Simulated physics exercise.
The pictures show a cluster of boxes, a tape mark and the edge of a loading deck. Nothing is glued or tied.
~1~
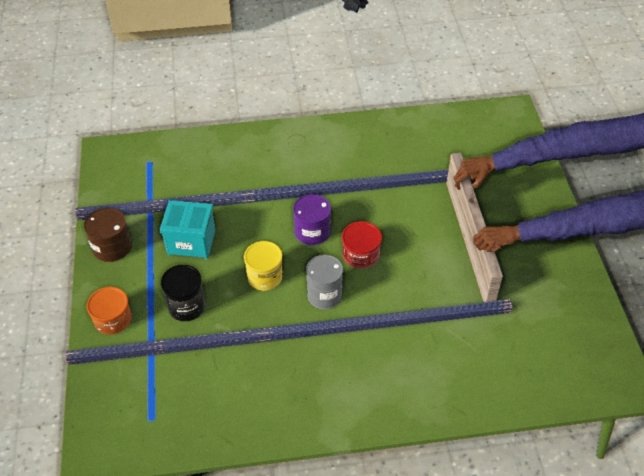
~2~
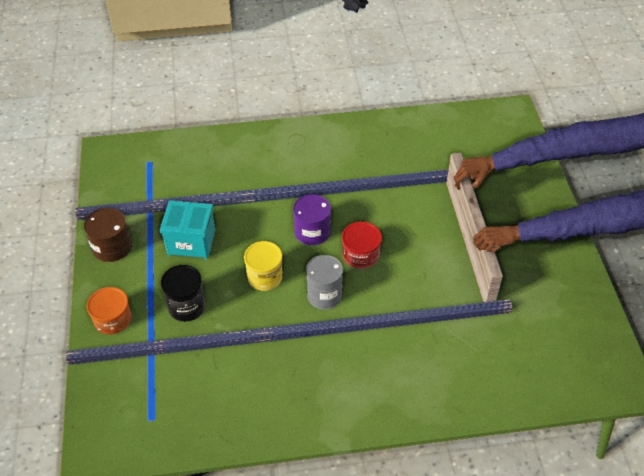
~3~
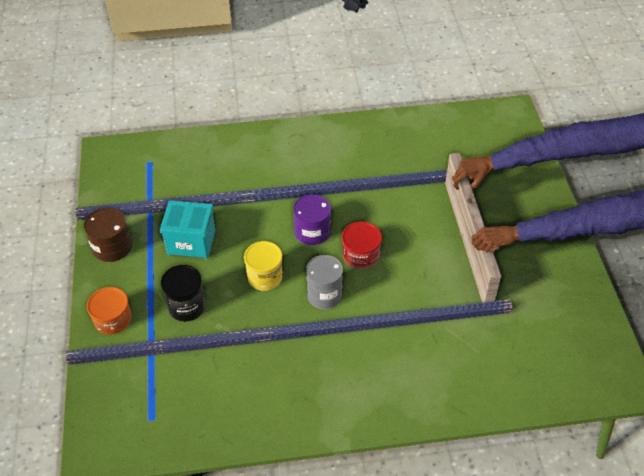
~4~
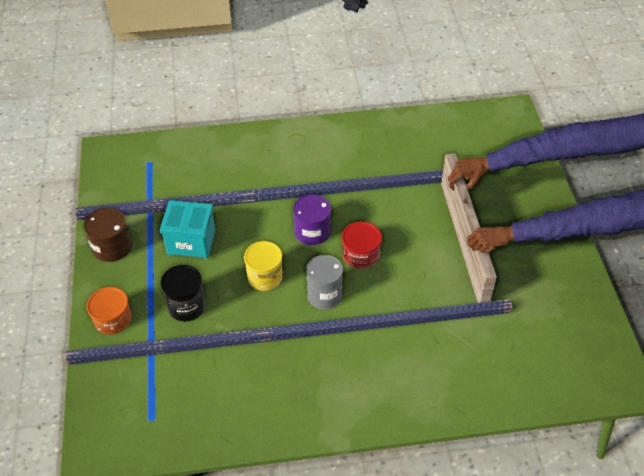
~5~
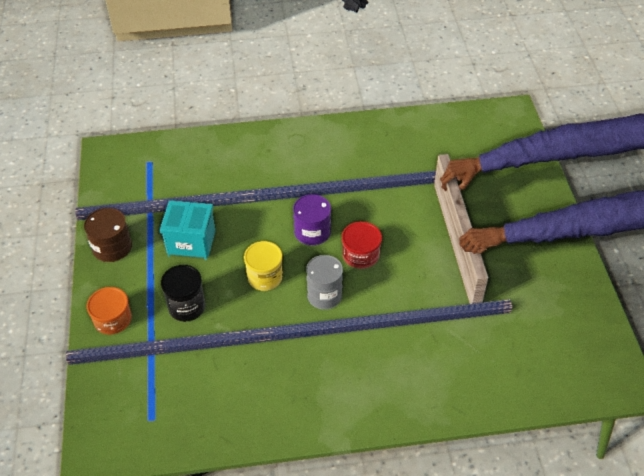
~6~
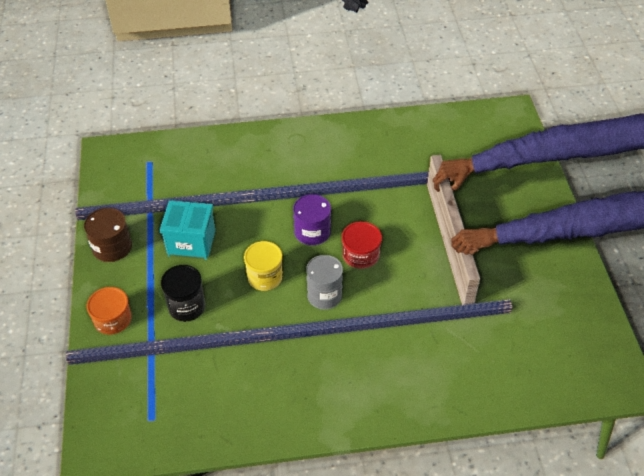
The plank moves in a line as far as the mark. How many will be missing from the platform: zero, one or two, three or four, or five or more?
The number that fall off is one or two.
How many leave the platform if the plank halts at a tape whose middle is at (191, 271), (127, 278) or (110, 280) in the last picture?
Try by try, 0, 3 and 4.
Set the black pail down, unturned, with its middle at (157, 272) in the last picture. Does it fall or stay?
The black pail remains up.
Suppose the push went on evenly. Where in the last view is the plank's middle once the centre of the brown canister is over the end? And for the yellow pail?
For the brown canister at (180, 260), for the yellow pail at (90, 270).
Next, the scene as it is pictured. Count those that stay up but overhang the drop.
1 of them.
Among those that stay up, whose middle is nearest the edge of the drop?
That is the turquoise tote.
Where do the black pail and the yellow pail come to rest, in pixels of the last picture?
Near (96, 310) and (130, 292).
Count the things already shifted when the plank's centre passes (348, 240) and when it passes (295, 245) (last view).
The counts are 1 and 4.
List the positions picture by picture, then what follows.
Brown canister (108, 235); orange pail (110, 311); black pail (184, 294); plank (472, 226); tape (150, 276), in the first picture.
Orange pail (110, 311); red pail (361, 245), in the second picture.
Black pail (184, 294); plank (471, 226), in the third picture.
Brown canister (109, 235); grey canister (325, 282), in the fourth picture.
Orange pail (110, 311); turquoise tote (189, 230), in the fifth picture.
Brown canister (109, 235); orange pail (110, 311); black pail (184, 294); plank (452, 228); tape (150, 276), in the sixth picture.
Soon after, none off yet; brown canister at rest near (109, 235); orange pail at rest near (110, 311); black pail at rest near (184, 294).
In the end, the number that fall off is one or two; gone, orange pail and brown canister.
